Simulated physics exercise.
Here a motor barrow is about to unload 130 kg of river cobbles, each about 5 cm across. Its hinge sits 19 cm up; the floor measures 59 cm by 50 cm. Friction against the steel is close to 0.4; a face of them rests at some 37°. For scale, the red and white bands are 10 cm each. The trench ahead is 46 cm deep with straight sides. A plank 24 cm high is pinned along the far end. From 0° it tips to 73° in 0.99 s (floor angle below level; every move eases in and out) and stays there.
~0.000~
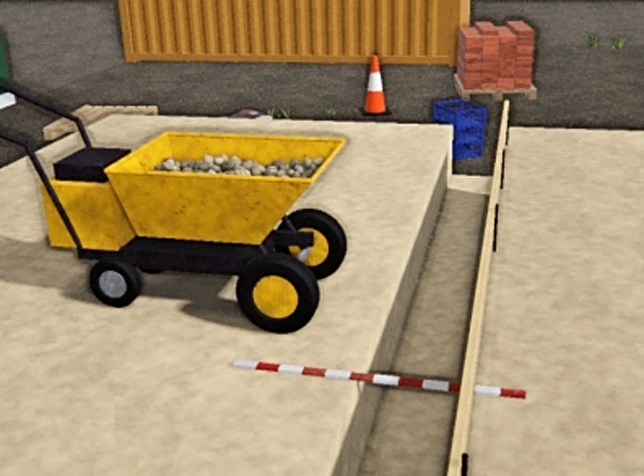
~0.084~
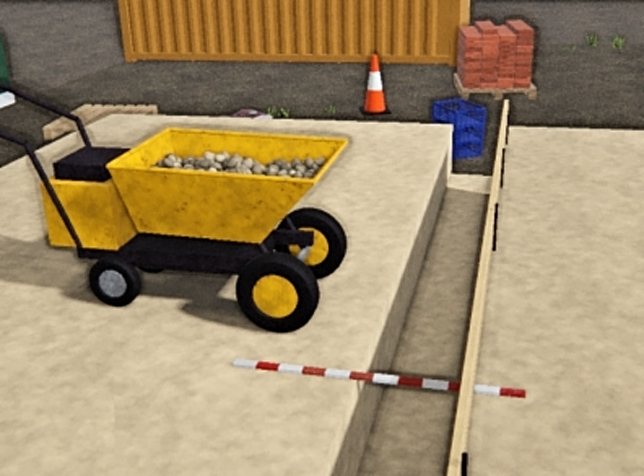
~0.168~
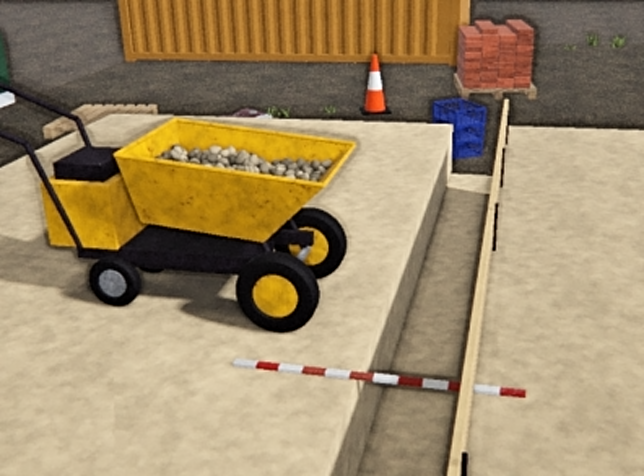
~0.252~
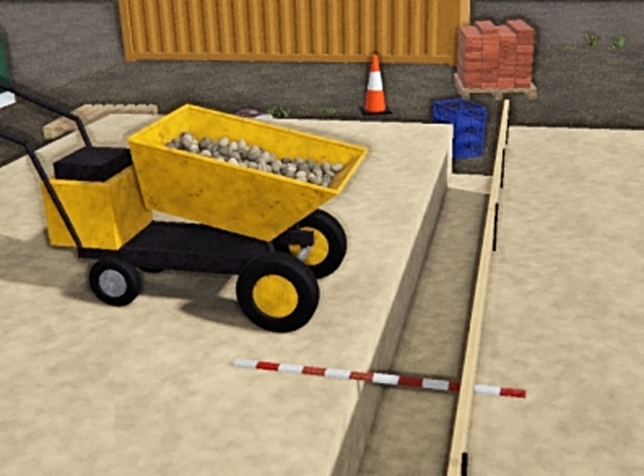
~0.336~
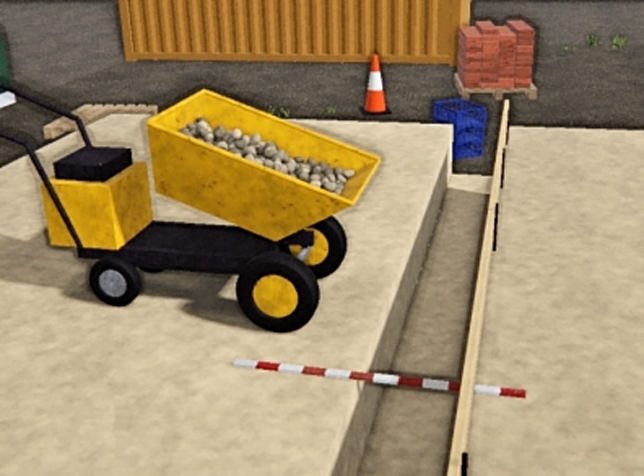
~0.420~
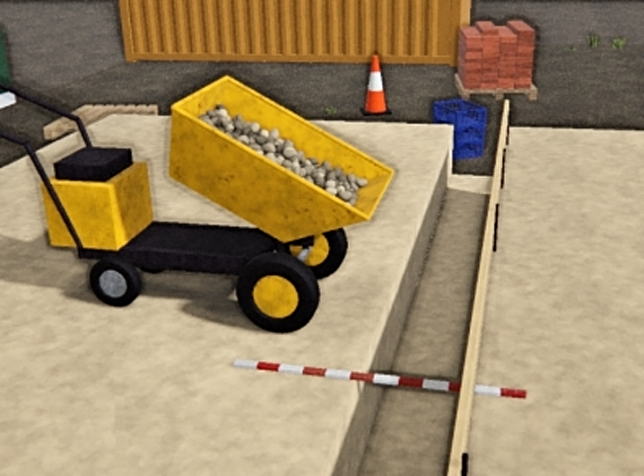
Yellow skip of grey stones on a small motor barrow tilting steadily steeper, its rear rising and front lip dipping towards a trench.
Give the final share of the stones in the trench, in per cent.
Close to 99 in a hundred.
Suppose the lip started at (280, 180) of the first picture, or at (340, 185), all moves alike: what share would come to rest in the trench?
About 100 and 80 per cent.
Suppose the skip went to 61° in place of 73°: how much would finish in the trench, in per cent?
In that case some 80 per cent.
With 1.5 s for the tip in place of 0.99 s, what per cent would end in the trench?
In that case some 100 per cent.
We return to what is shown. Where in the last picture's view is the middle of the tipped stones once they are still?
Near (437, 387).
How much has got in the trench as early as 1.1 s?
About 35 per cent by then.
After 0.7 s the floor is at 61°; 100 % in the skip; the foremost stones are at (400, 251).
After 1.1 s the floor is at 73°; 63 % in the skip, 36 % in the trench, 1 % past the trench; the foremost stones are at (486, 294).
After 1.4 s the floor is at 73°; 18 % in the skip, 80 % in the trench, 1 % past the trench; the foremost stones are at (557, 344).
After 3.4 s the floor is at 73°; 0 % in the skip, 99 % in the trench, 1 % past the trench; the foremost stones are at (605, 358).
